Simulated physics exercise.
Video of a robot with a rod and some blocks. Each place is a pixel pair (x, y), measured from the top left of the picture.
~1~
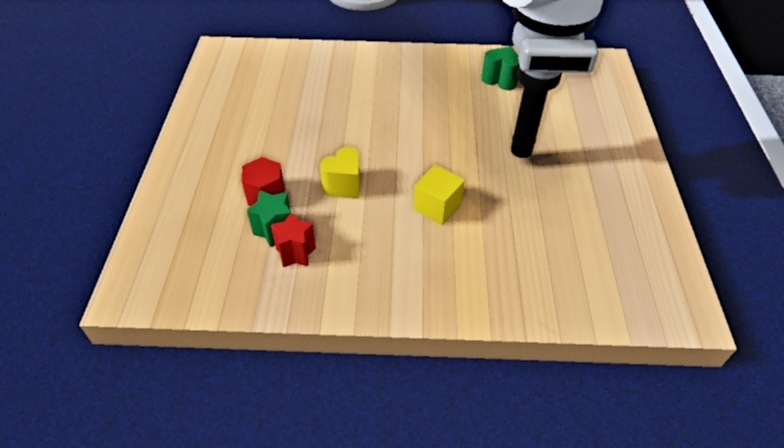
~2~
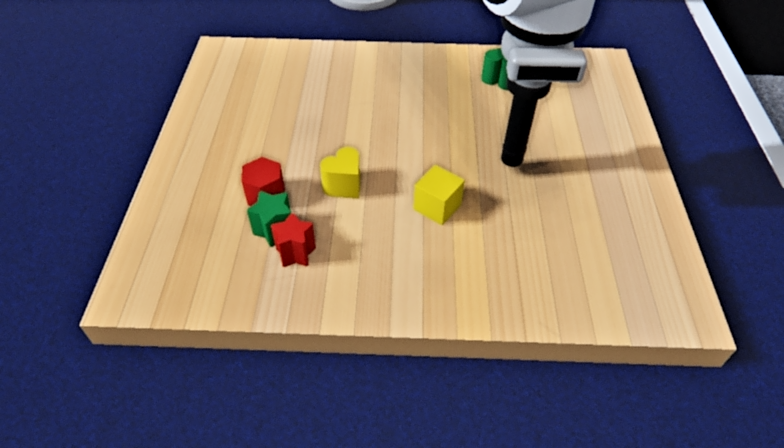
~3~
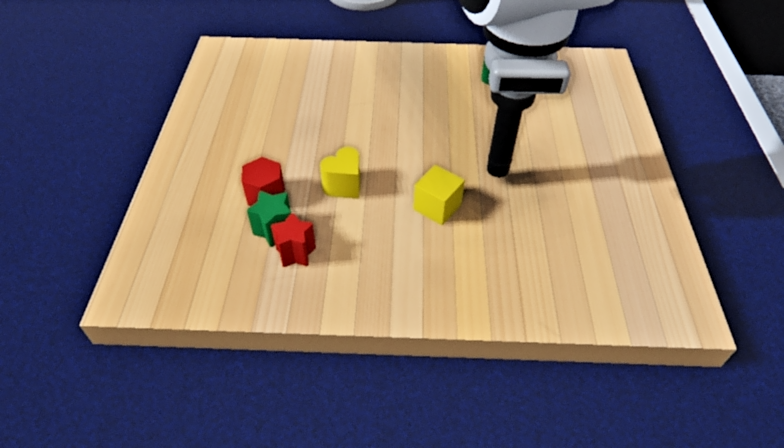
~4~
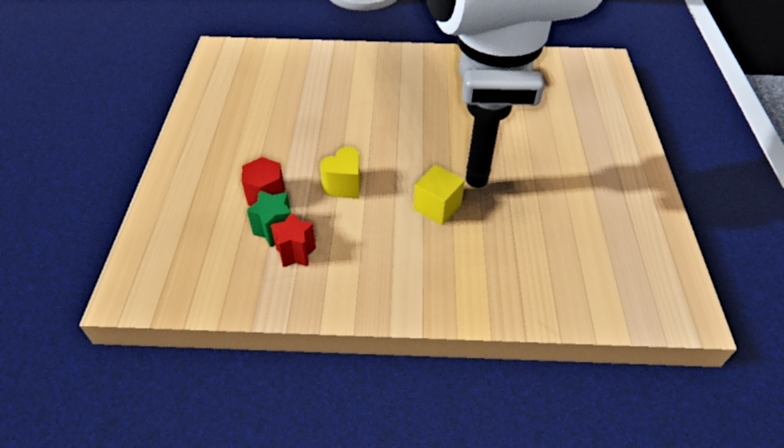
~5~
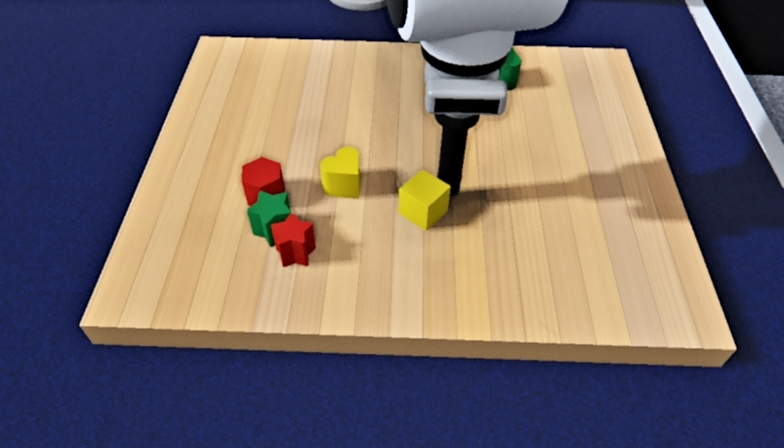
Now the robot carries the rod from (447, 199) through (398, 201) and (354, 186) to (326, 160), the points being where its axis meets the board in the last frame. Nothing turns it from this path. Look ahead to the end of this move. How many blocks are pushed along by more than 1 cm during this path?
Shifted over 1 cm: Two.
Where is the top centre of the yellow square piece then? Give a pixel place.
It is going to be at (394, 199).
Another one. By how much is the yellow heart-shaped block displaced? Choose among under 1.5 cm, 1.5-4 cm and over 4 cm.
It's set to move over 4 cm.
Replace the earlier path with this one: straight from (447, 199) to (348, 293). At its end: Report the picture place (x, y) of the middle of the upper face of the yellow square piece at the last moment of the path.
The yellow square piece ends near (364, 213).
What follows on the original path. One third of the way, rod (397, 191); yellow square piece (394, 199), turned 30° anticlockwise.
Two thirds of the way, rod (353, 176); yellow heart-shaped block (326, 154); yellow square piece (394, 199), turned 30° anticlockwise.
At the end, rod (325, 150); red six-sided block not moved; yellow heart-shaped block (298, 141), turned 25° anticlockwise; yellow square piece (394, 199), turned 30° anticlockwise.
